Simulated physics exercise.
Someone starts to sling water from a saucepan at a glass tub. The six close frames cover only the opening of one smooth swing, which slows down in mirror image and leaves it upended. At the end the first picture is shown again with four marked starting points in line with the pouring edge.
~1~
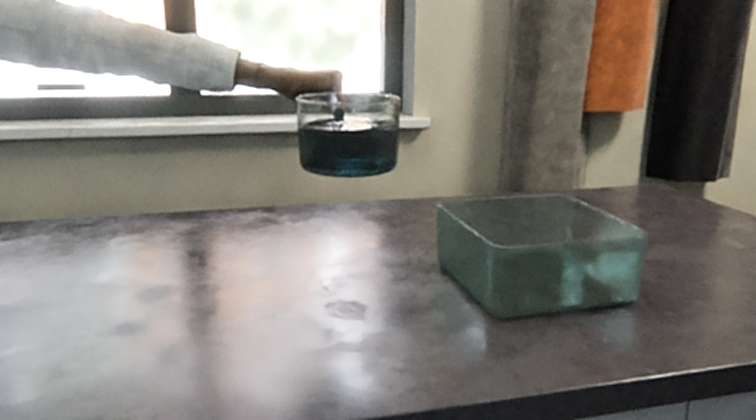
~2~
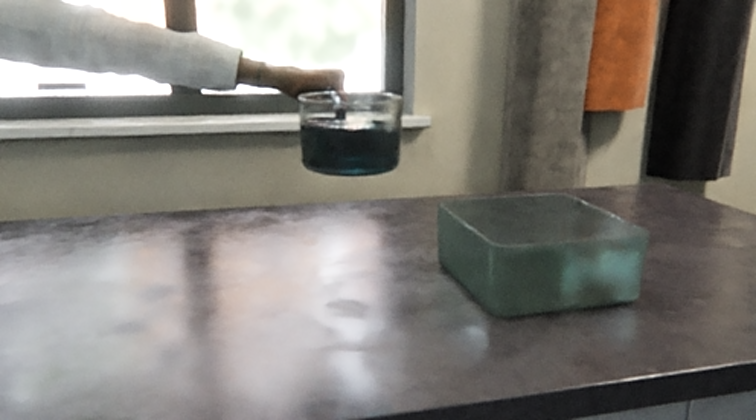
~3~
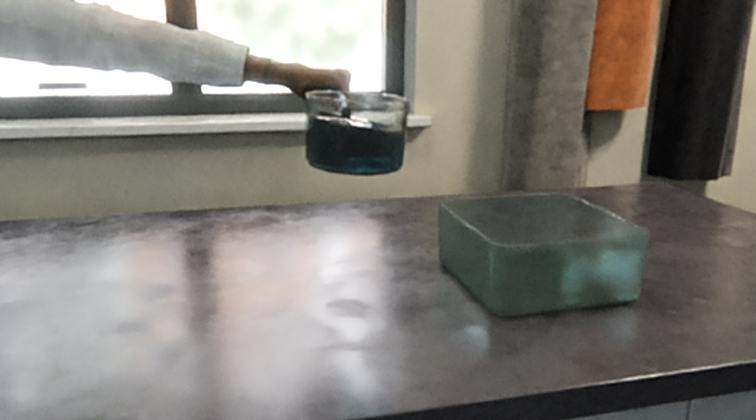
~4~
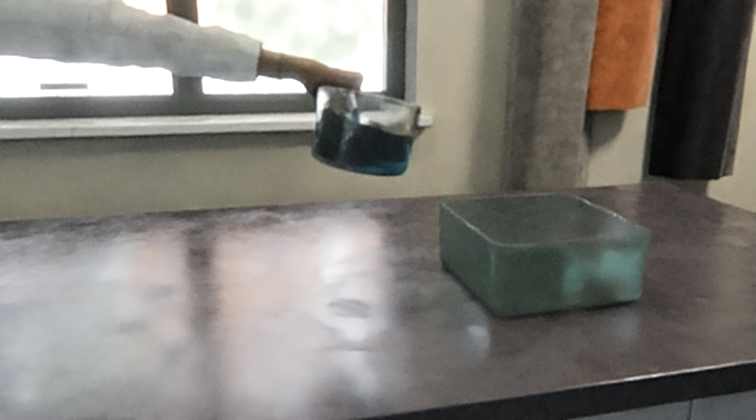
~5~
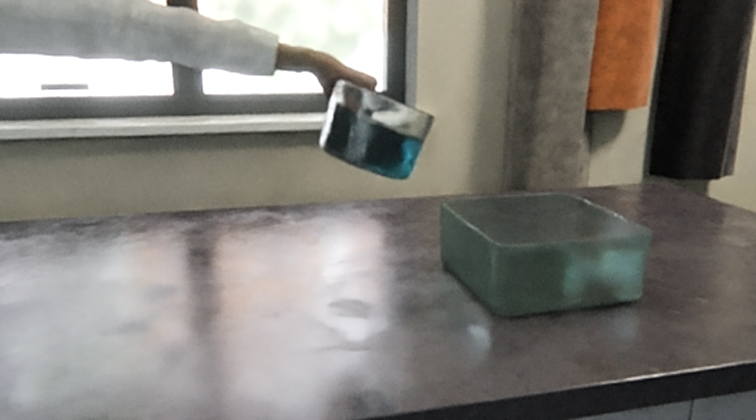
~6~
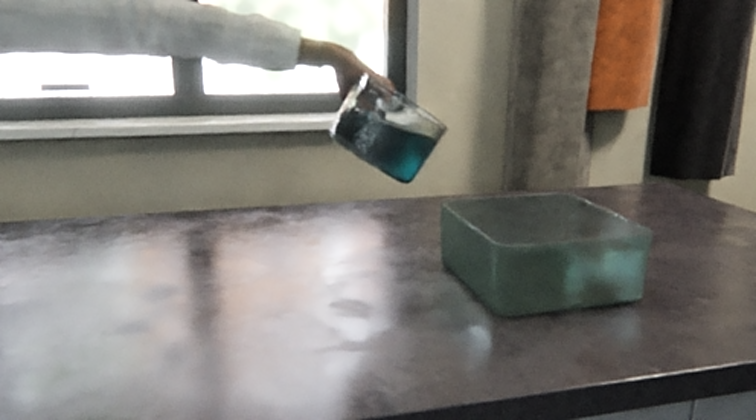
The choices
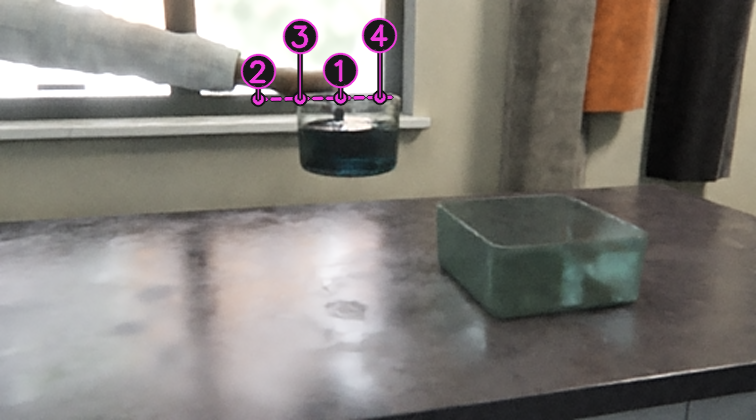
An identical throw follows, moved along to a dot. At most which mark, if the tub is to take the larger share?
1 will do.
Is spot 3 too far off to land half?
Yes, that goes wrong.
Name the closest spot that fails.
That would be 3.
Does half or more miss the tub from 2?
Yes, it does.
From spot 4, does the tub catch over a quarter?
Yes, it does.
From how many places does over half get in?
Two of them.
On the marked copy, 1 at (340, 98); 2 at (258, 99); 3 at (300, 98); 4 at (379, 97).
For spot 1, about 72 % lands in the tub, 19 % falls short and 10 % goes beside or beyond.
For spot 2, about 0 % lands in the tub, 100 % falls short.
For spot 3, about 3 % lands in the tub, 95 % falls short.
For spot 4, about 79 % lands in the tub, 6 % falls short and 16 % goes beside or beyond.
